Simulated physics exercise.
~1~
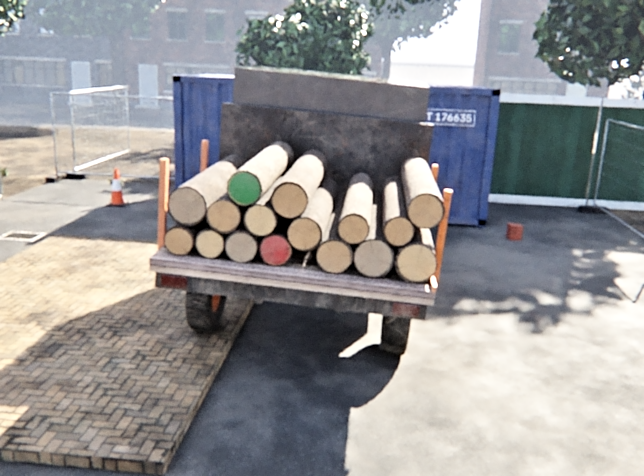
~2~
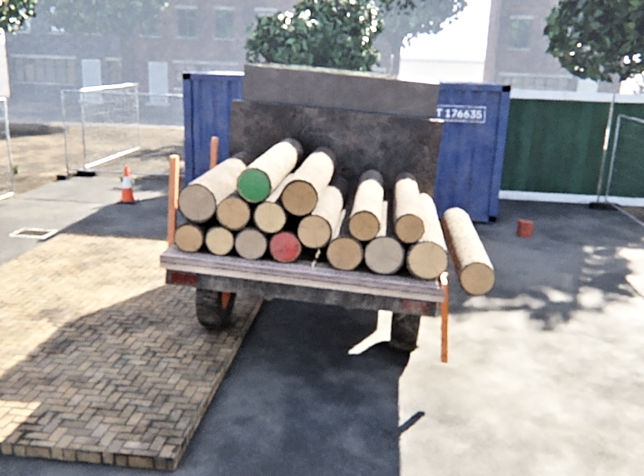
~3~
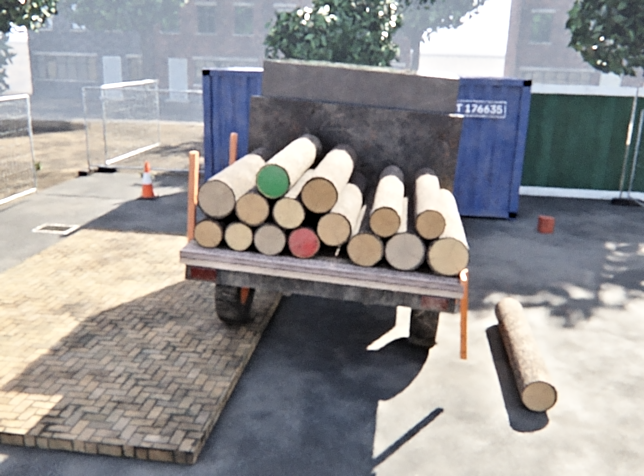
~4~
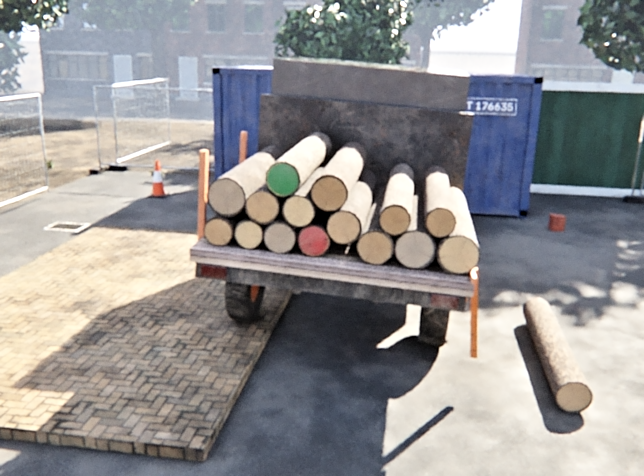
The footage shows a pile of logs, one green-ended and one red-ended, on a parked flatbed lorry as the right-hand posts swing down. A single log rolls off the right side onto the ground and comes to lie there, while the rest stay stacked on the deck.
